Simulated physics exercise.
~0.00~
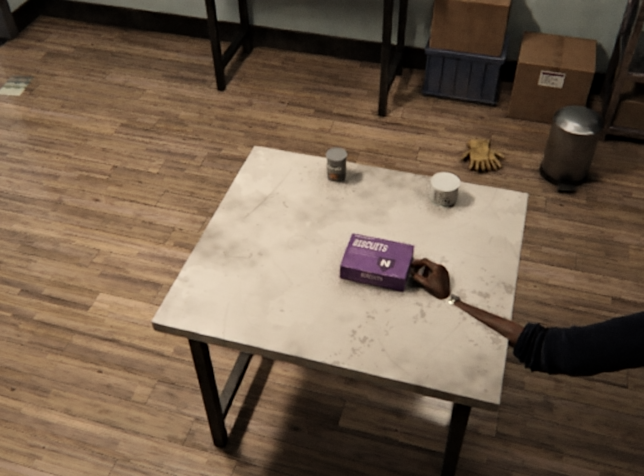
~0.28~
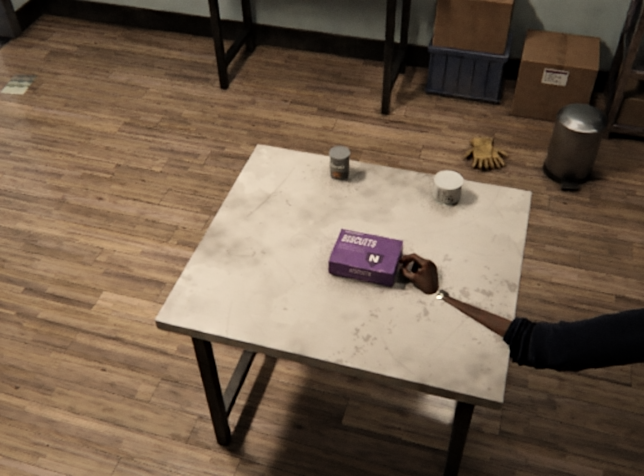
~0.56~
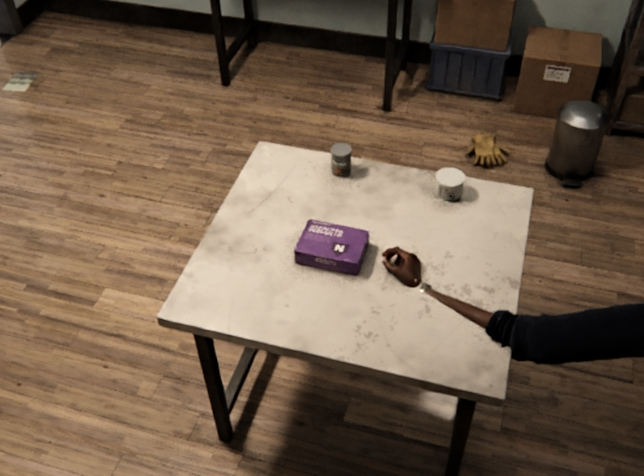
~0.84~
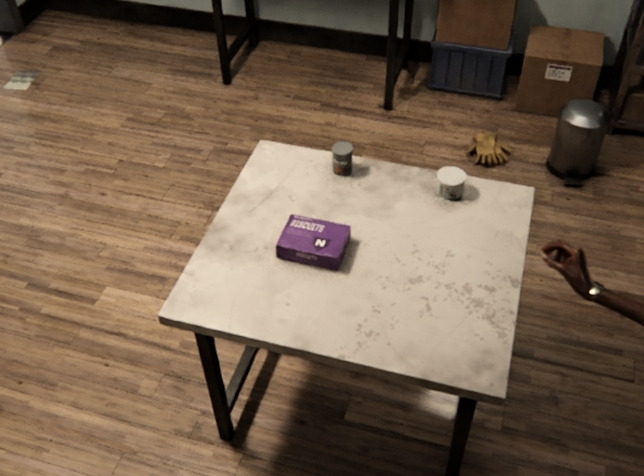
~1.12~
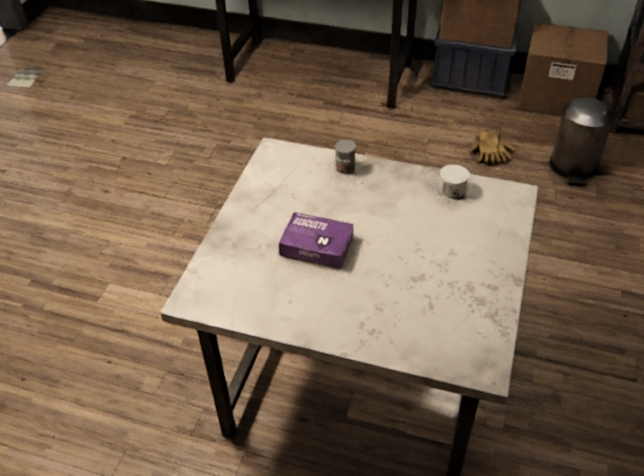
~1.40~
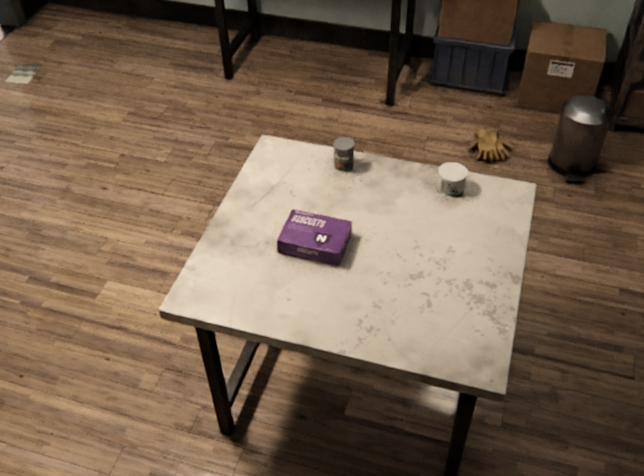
Hand pushing a purple biscuit packet left across a pale table, then letting go and withdrawing, the packet resting on top.
